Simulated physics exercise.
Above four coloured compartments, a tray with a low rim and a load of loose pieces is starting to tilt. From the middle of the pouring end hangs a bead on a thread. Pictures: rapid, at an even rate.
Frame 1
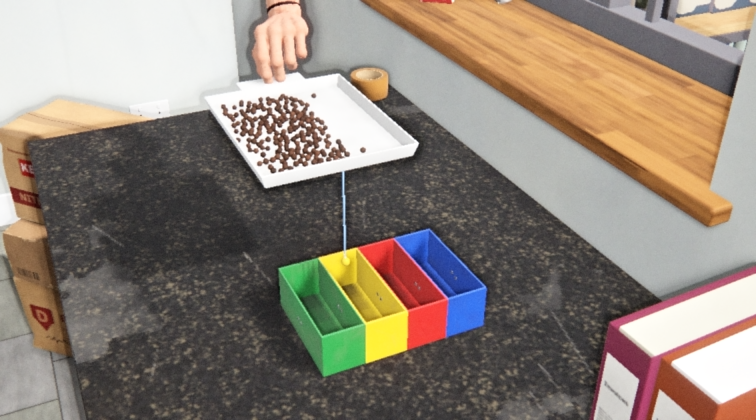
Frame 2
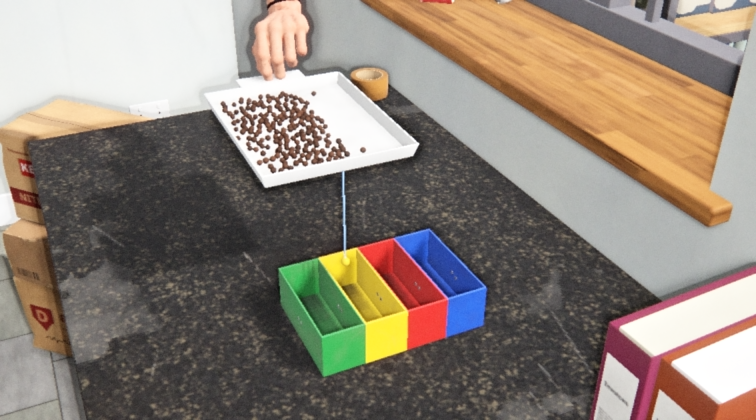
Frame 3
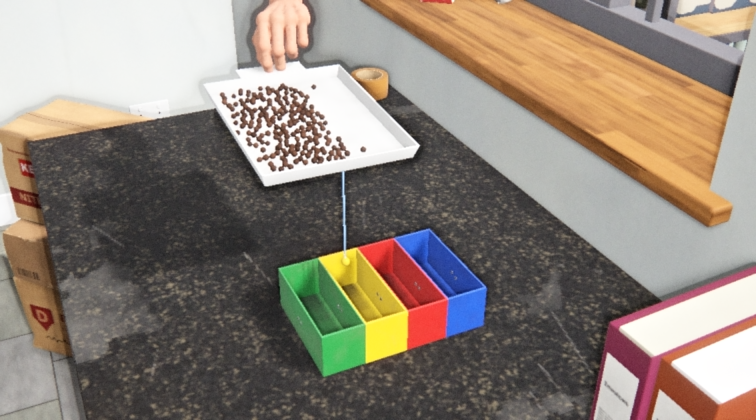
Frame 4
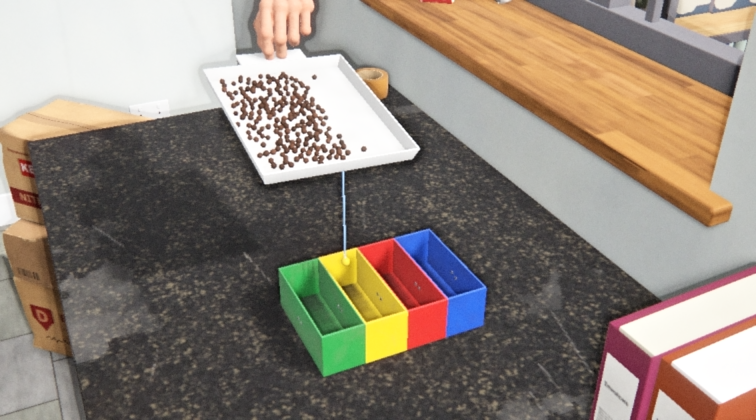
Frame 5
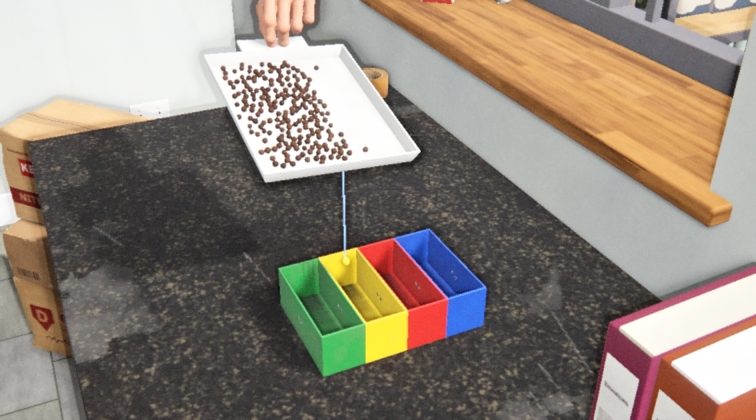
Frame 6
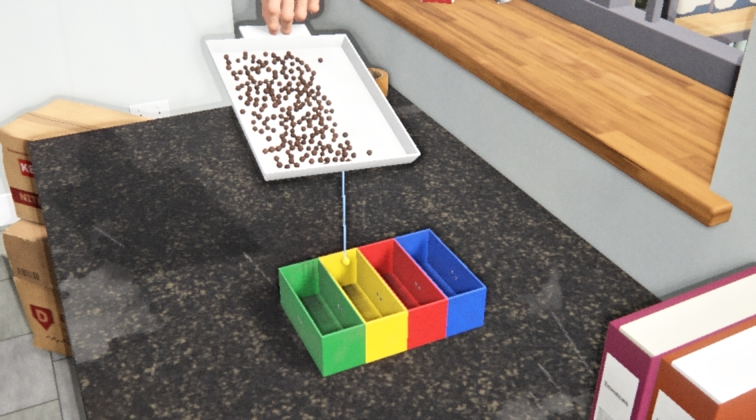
A hand gradually tilts a white tray of small brown balls above four coloured compartments.
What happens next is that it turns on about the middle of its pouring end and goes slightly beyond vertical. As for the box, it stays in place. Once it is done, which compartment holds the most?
The red compartment holds the most.
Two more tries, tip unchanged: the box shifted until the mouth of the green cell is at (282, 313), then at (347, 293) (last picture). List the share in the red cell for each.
You'd get 10 in a hundred the first time and 60 in a hundred the second.
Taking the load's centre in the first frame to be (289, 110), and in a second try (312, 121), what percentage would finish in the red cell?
You'd get 50 % the first time and 40 % the second.
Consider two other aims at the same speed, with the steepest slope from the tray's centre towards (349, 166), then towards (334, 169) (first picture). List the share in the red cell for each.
First heading roughly 30 %, second roughly 10 %.
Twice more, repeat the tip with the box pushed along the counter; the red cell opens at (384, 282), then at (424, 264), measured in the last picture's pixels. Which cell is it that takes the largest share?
Position one: The blue cell. Position two: That red cell.
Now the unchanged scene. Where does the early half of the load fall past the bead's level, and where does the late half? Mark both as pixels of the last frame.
Roughly (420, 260) first, then roughly (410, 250).
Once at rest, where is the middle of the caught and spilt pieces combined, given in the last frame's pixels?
I'd put the middle somewhere around (414, 307).
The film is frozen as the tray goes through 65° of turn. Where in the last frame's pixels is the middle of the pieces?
Near (385, 163).
Just after the last frame, tray tipped steeply; the larger part on the tray; about a tenth in the blue cell; just a few in the red cell; roughly a quarter falling or outside the box.
A moment on, tray tipped past a quarter turn; just a few on the tray; roughly a third in the red cell; roughly a third in the blue cell; about a tenth in the yellow cell; about a tenth falling or outside the box.
Further on, tray tipped past a quarter turn; roughly half in the red cell; roughly a third in the blue cell; about a tenth in the yellow cell; just a few in the green cell; just a few falling or outside the box.
When it is over, tray tipped past a quarter turn; roughly half in the red cell; roughly a third in the blue cell; about a tenth in the yellow cell; just a few in the green cell; just a few outside the box.
